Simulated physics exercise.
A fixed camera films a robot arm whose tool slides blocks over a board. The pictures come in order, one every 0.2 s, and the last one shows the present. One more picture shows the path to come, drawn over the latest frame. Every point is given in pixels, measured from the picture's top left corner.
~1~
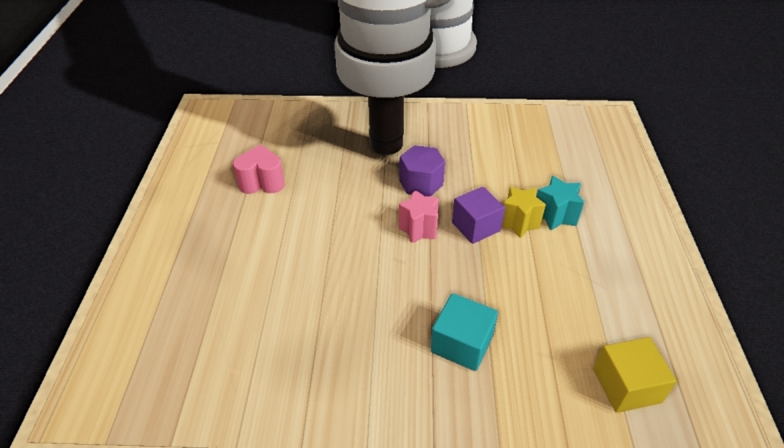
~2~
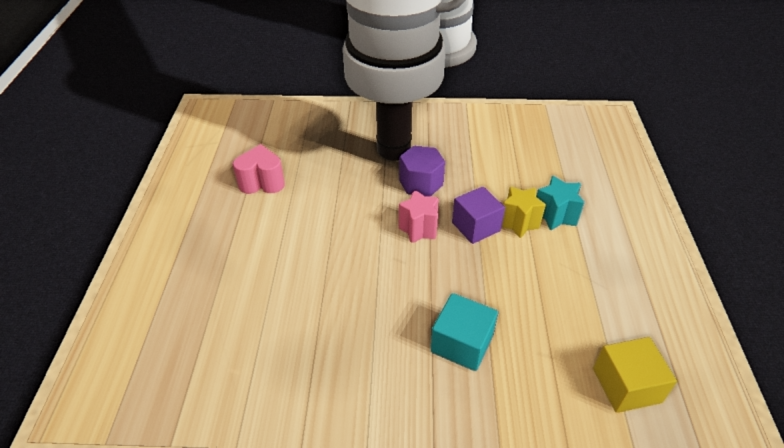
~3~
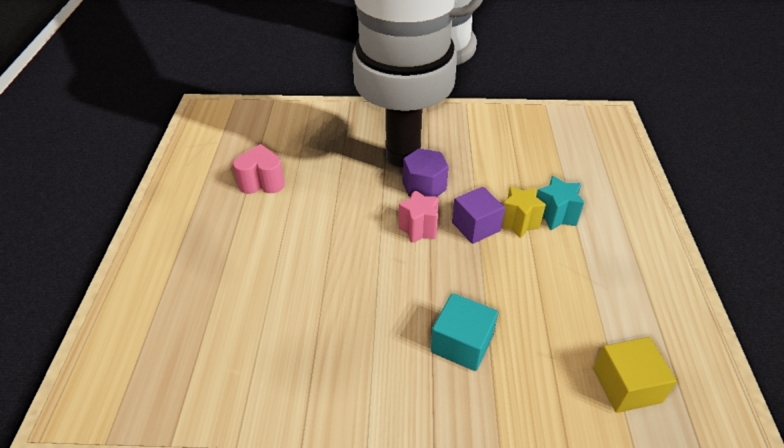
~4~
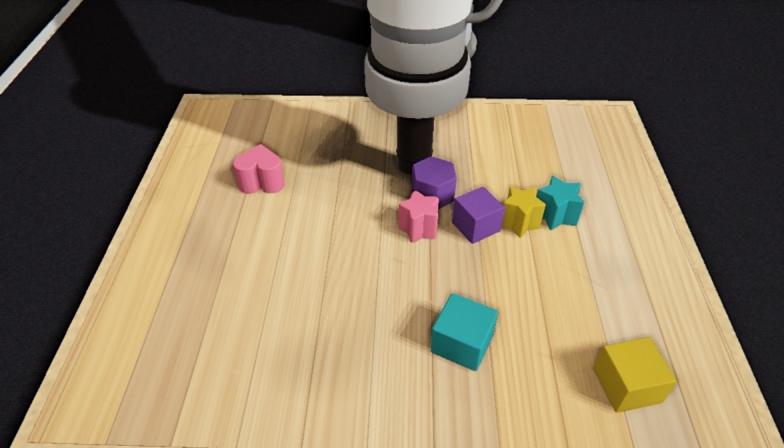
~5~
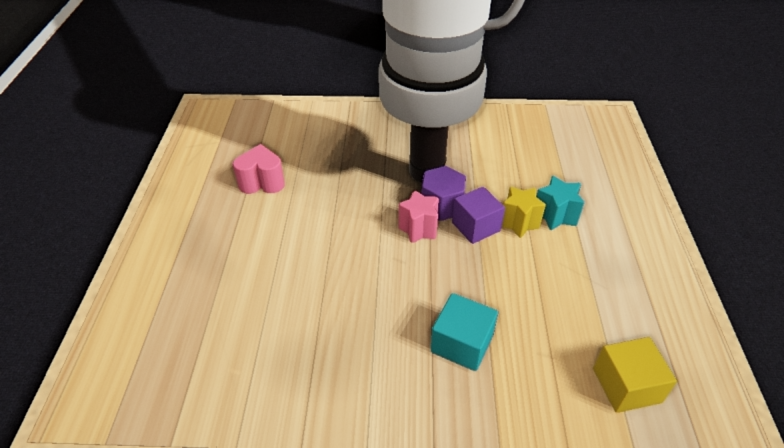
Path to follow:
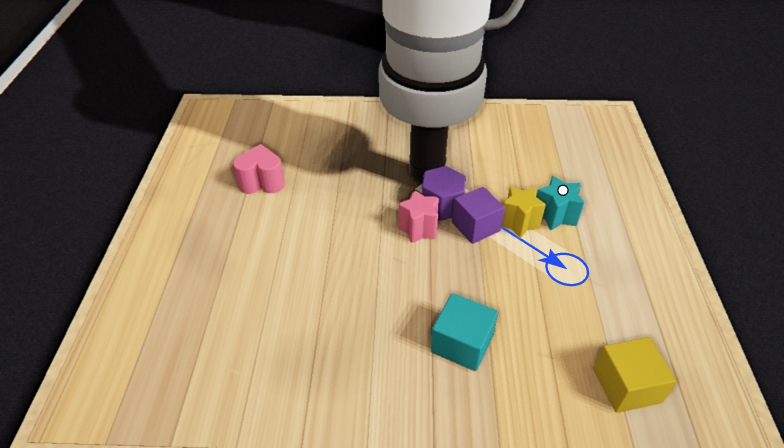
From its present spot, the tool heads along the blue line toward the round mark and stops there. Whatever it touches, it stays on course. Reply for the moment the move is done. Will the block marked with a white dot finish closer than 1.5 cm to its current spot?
That would be a no.
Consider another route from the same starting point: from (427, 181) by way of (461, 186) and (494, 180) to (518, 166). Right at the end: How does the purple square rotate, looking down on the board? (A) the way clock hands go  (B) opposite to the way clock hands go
B (opposite to the way clock hands go)
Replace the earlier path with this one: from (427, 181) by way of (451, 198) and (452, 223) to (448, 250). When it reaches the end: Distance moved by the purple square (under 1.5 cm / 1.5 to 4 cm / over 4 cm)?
Beyond 4 cm.
The line goes from (427, 181) to (567, 269); the dot is on the turquoise star-shaped block.
What follows on the original path. One third of the way, tool (471, 200); purple hexagonal block (466, 211), turned 30° clockwise; purple square (506, 225), turned 25° anticlockwise.
Two thirds of the way, tool (518, 229); purple hexagonal block (466, 217), turned 55° clockwise; purple square (514, 240), turned 35° anticlockwise; yellow star-shaped block (554, 206), turned 35° anticlockwise; turquoise star-shaped block (578, 190), turned 15° anticlockwise.
At the end, tool (570, 262); purple hexagonal block (466, 217), turned 55° clockwise; purple square (515, 245), turned 20° anticlockwise; yellow star-shaped block (574, 213), turned 80° anticlockwise; turquoise star-shaped block (583, 189), turned 30° anticlockwise.
